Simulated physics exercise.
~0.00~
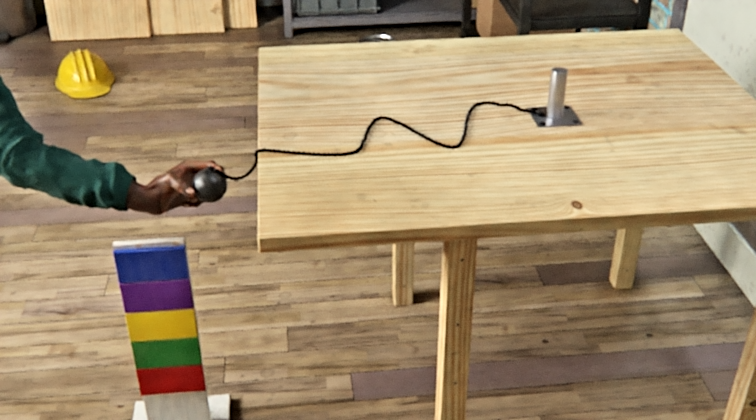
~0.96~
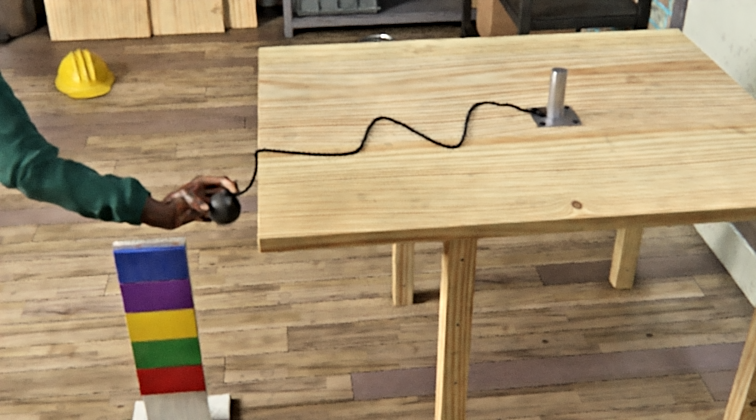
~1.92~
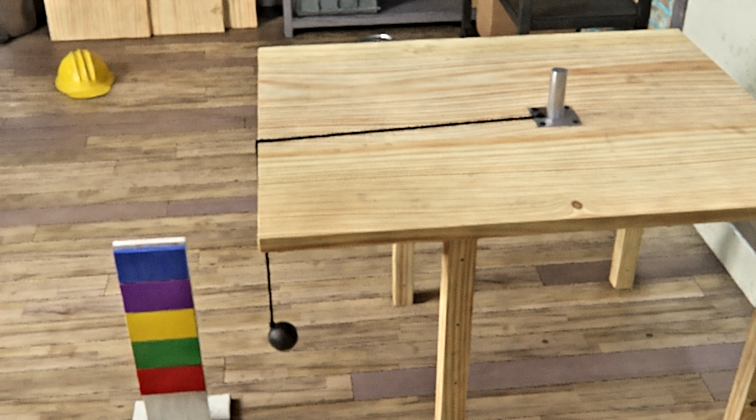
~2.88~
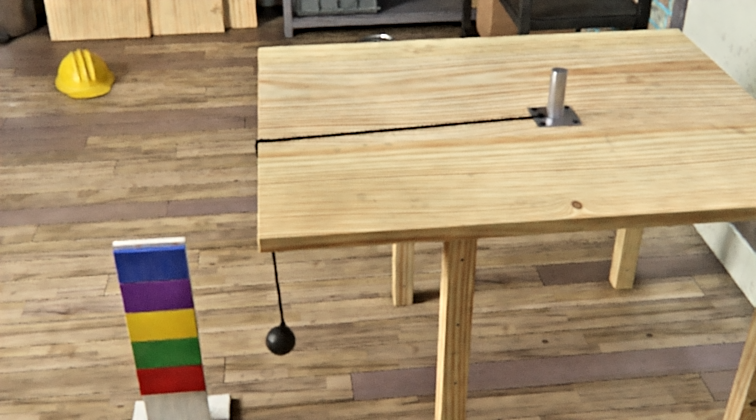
A hand in a green sleeve holds a black ball just off the left end of a pale wooden workbench, seen from slightly above in a room with a plank floor. A dark shoelace winds loosely across the bench top to a metal post, and a yellow hard hat lies behind. Below on the left stands an upright board banded blue, purple, yellow, green and red. The hand lets go, and the ball drops beside the bench as the lace pulls straight over the edge. The ball finally hangs beneath the edge, level with the green band.
